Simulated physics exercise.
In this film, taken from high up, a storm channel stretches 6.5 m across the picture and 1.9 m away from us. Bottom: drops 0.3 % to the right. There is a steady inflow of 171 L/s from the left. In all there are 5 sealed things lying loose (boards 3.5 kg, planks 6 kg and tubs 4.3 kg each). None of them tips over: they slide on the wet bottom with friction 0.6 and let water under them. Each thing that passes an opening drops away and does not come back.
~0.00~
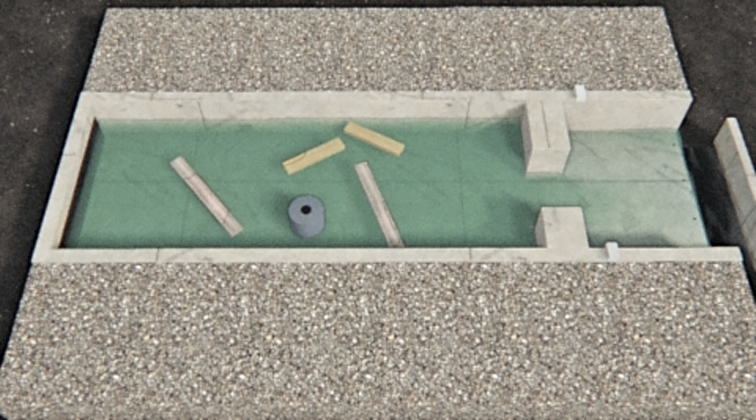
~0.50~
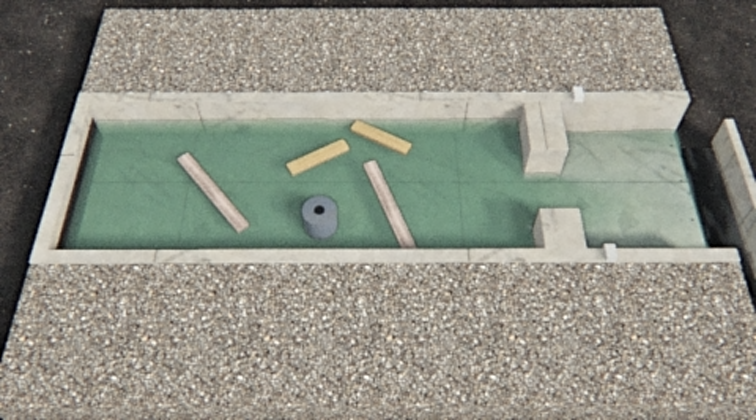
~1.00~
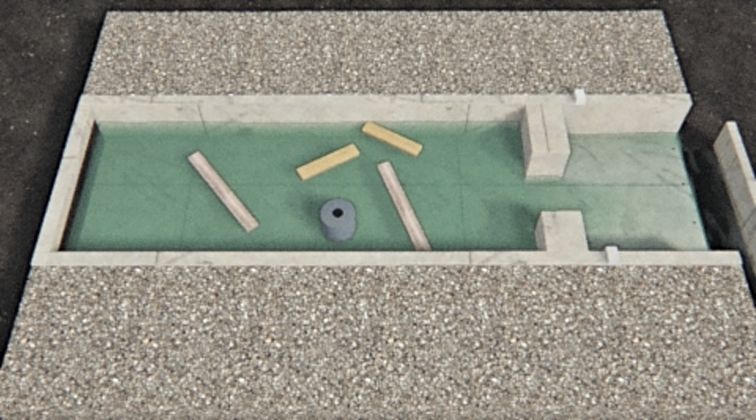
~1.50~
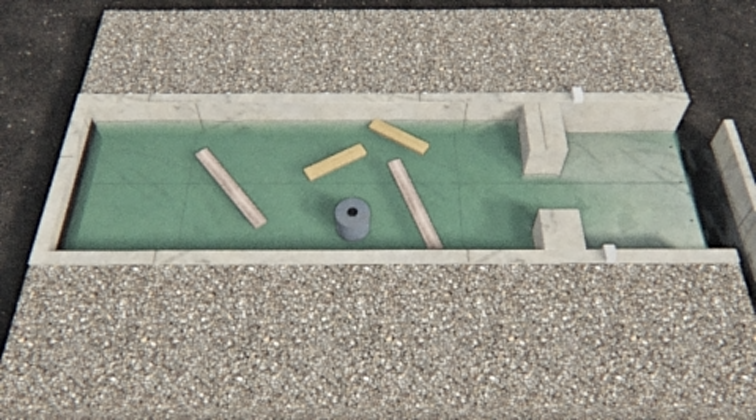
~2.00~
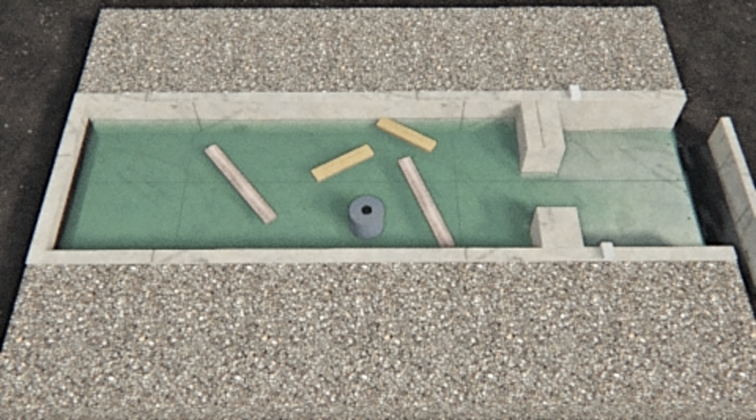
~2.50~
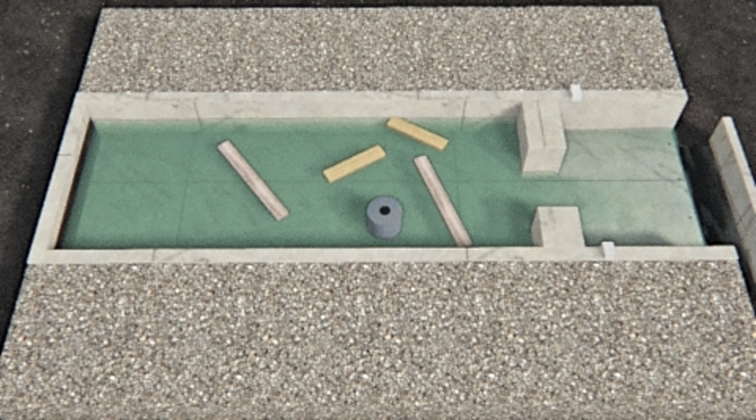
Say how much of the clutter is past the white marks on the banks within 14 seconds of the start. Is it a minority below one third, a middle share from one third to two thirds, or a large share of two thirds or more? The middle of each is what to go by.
It does not get to a third.
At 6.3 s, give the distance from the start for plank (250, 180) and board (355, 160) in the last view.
In turn they sit 150 cm and 150 cm away.
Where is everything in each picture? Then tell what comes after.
The first frame shows a tub at (306, 210), afloat; a plank at (379, 206), afloat; about 2570 L in view; 0 of 5 have shifted.
The second frame shows a tub at (319, 210), afloat, 15 cm from its start; a plank at (389, 205), afloat, 12 cm from its start; 26 cm deep round most things; 5 of 5 have shifted.
The third frame shows a tub at (338, 213) floats, 32 cm from its start; a plank at (403, 206) floats, 26 cm from its start; 26 cm deep round most things; 5 of 5 have shifted.
The fourth frame shows a tub at (352, 213), afloat, 49 cm from its start; a plank at (414, 203) floats, 39 cm from its start; about 2590 L in view; 5 of 5 have shifted.
The fifth frame shows a tub at (367, 210) floats, 66 cm from its start; a plank at (425, 201) floats, 54 cm from its start; 26 cm deep round most things; 5 of 5 have shifted.
The sixth frame shows a tub at (385, 211) floats, 83 cm from its start; a plank at (442, 199), afloat, 70 cm from its start; about 2600 L in view; 5 of 5 have shifted.
After 3.5 s 0 of 5 are over the mark; 5 afloat.
After 6.3 s 0 of 5 are over the mark; 5 afloat.
After 10.0 s 0 of 5 are over the mark; 5 afloat.
After 14.0 s 0 of 5 are over the mark; 5 afloat.
